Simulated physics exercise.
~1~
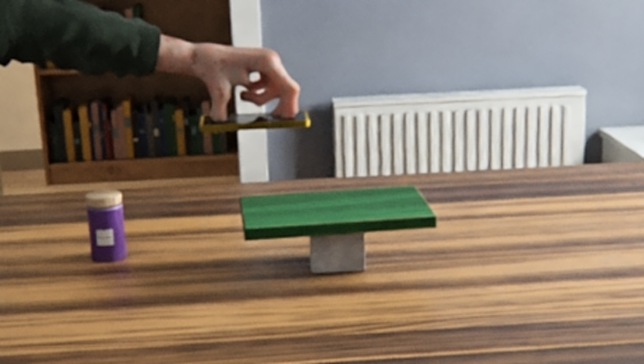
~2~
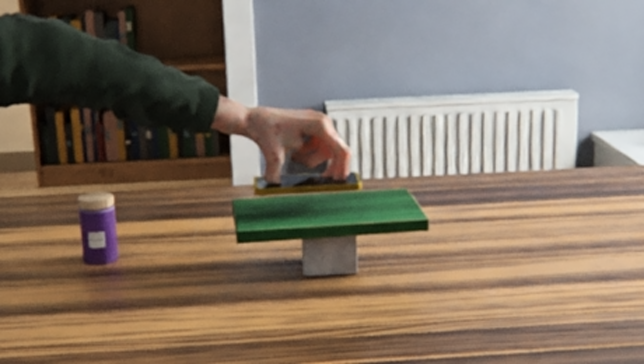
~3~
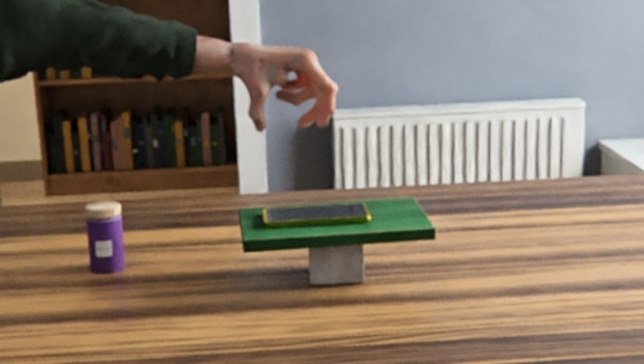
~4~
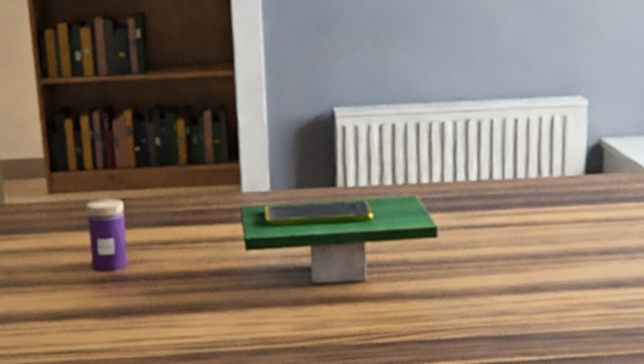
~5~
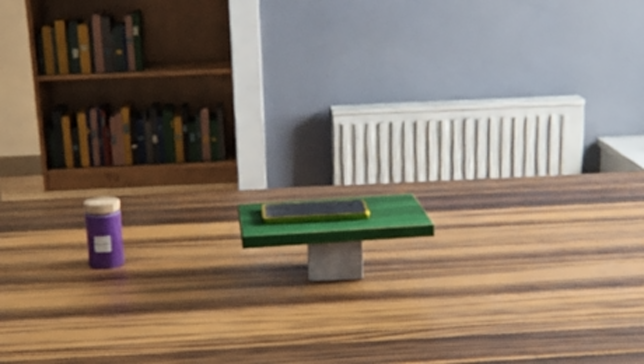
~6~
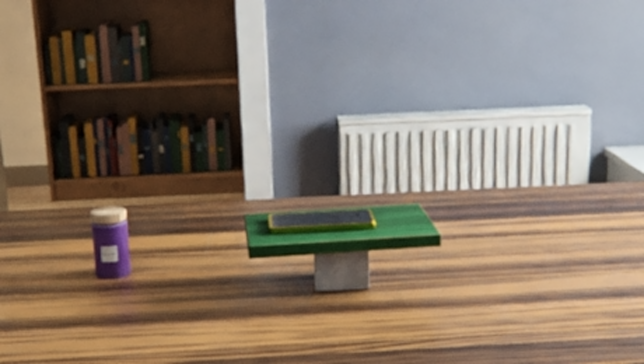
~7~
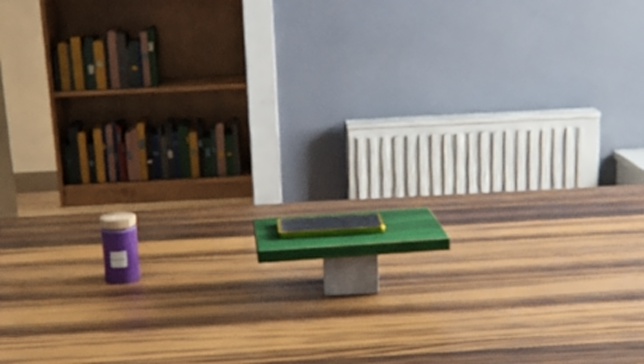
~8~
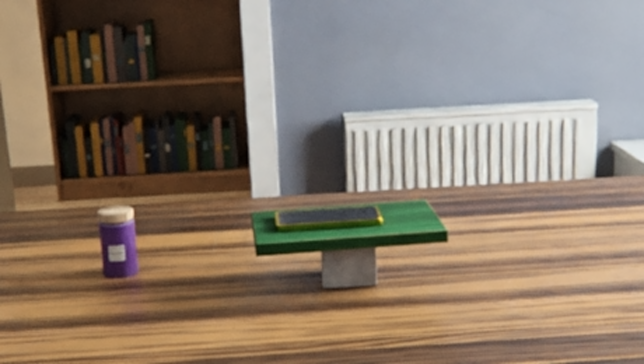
A hand lowered a yellow-edged phone onto a green board balanced on a pale block, then let go and drew back out of view. The phone lay still, left of the board's middle, and the stack stayed up beside the purple shaker on the table.
